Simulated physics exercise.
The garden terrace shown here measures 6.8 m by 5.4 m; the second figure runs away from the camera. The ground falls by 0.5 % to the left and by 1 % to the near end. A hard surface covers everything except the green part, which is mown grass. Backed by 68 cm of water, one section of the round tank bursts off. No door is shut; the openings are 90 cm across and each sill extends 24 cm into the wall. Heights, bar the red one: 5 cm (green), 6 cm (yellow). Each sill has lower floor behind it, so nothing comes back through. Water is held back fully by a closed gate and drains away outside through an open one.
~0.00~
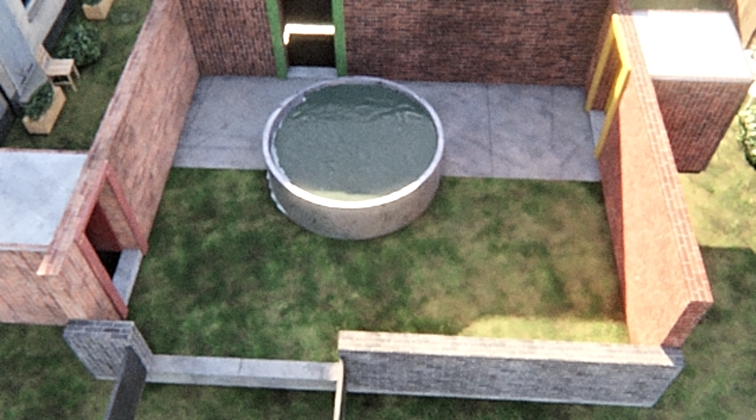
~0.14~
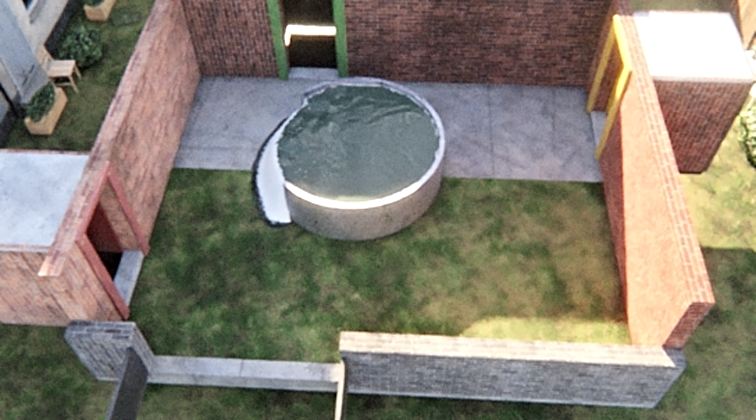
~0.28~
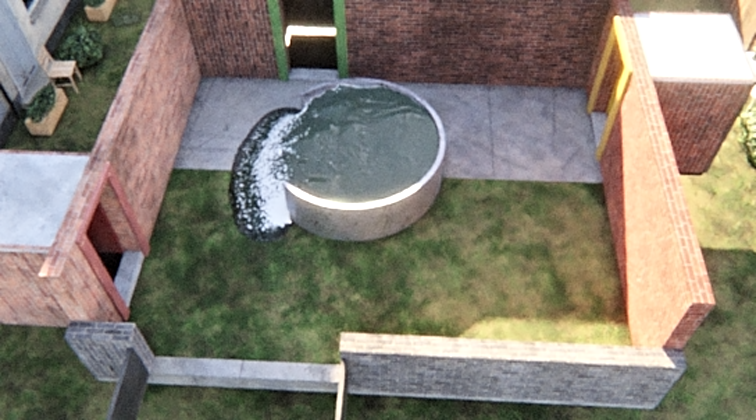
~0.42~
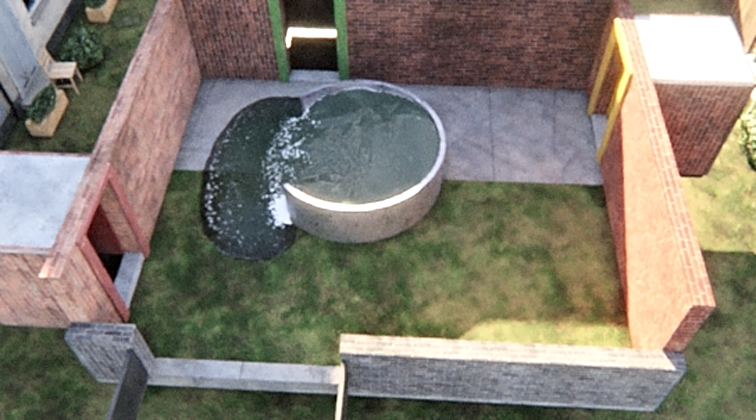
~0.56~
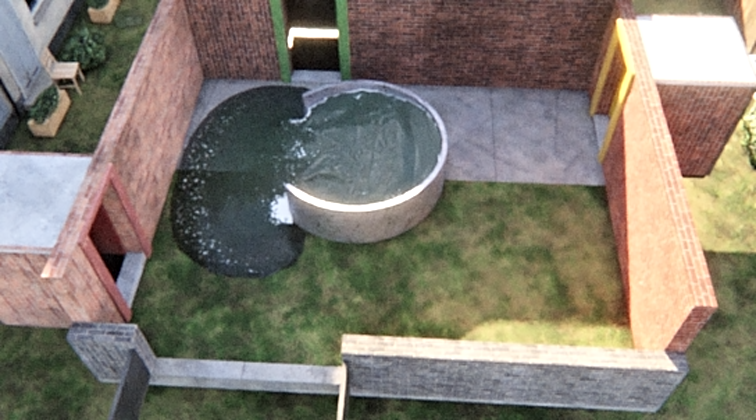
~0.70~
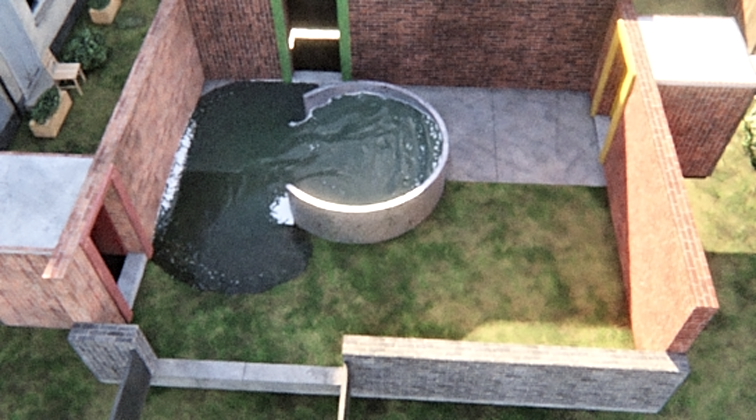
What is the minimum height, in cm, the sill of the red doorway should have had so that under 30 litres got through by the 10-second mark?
About 14 cm.
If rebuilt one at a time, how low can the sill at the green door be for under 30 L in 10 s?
The green door needs around 9.0 cm.
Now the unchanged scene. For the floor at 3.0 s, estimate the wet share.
Around 40 per cent of the floor.
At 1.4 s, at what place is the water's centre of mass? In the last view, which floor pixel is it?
(301, 175), roughly.
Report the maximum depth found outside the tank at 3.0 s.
Close to 36 centimetres.
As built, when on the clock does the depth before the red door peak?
Crest at t of about 2.0 s.
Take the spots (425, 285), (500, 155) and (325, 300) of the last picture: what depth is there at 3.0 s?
First 0, then 0, then 0 cm.
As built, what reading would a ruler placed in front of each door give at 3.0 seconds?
The green door has 11 cm, the yellow door 0 cm and the red door 17 cm.
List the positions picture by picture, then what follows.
In the first picture, the round tank at (354, 140) is whole and still, 68 cm deep; the red door at (112, 240) is dry.
In the second picture, water pours out at (274, 156) and has run 0.3 m, to (265, 215); about 9 cm deep outside, 68 cm at the back.
In the third picture, the front is at (240, 221), 0.7 m from the gap at (275, 160); 1.6 m2 of floor is wet, 68 cm left at the back.
In the fourth picture, the gap is at (276, 163), the front 1.2 m out at (210, 231); the back of the round tank holds 68 cm.
In the fifth picture, the front is at (181, 240), 1.6 m from the gap at (278, 164); 5.9 m2 of floor is wet, 67 cm left at the back.
In the sixth picture, the front is at (152, 246), 2.0 m from the gap at (279, 165); 7.7 m2 of floor is wet, 60 cm left at the back; 0.5 m in a straight line remain to the red door at (117, 244).
After 1.4 s water covers 30 % of the floor, deepest (50 cm) near (180, 161); 16 cm at the red door, 0 litres in over its 15 cm sill.
After 3.0 s water covers 40 % of the floor, deepest (36 cm) near (201, 93); 17 cm at the red door, 11 litres in over its 15 cm sill.
After 10.0 s water covers 95 % of the floor, deepest (11 cm) near (118, 355); 9 cm at the red door, 22 litres in over its 15 cm sill.
At the red door as built, the water arrived by 1.0 s and peaked near 21 cm at 2.0 s.
With a sill of 11.5 cm, 63 litres would have come in within the 10 s; with 15.5 cm, 20 litres. So under 30 litres takes about 14 cm.
